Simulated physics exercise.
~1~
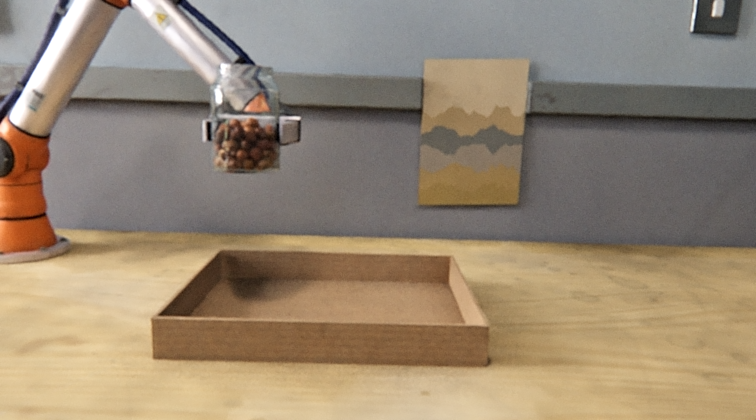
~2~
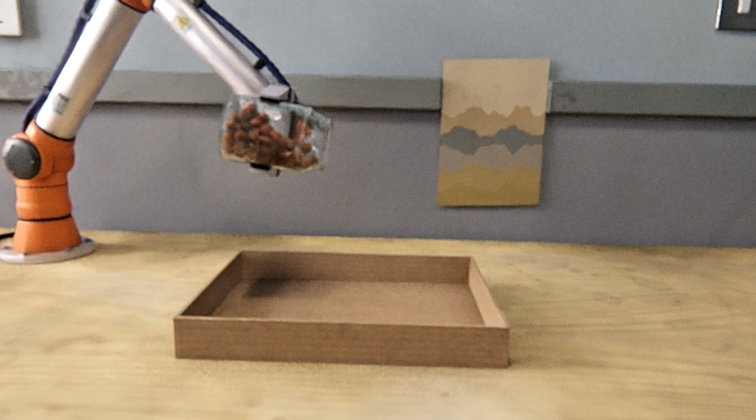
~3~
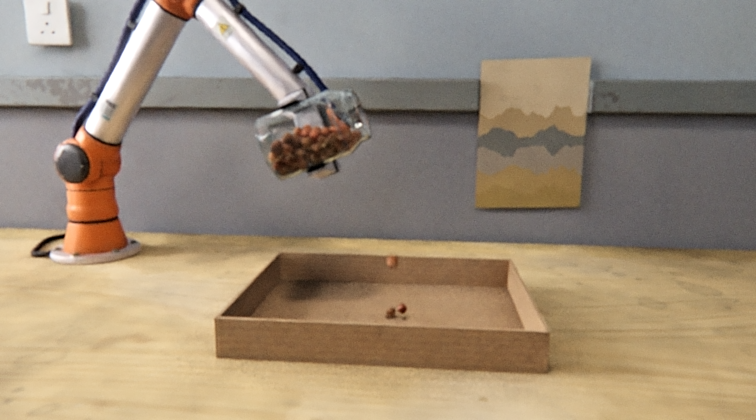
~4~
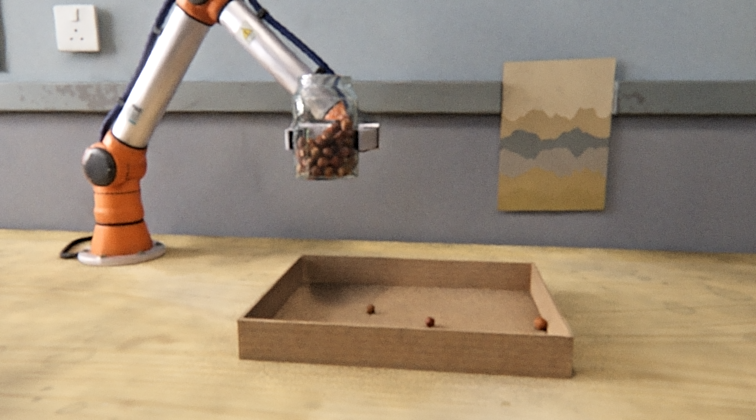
An orange and silver robot arm tipped a clear jar of hazelnuts onto its side above a shallow brown tray, spilling just a few, then turned it upright again, leaving three nuts scattered in the tray and most still in the jar.
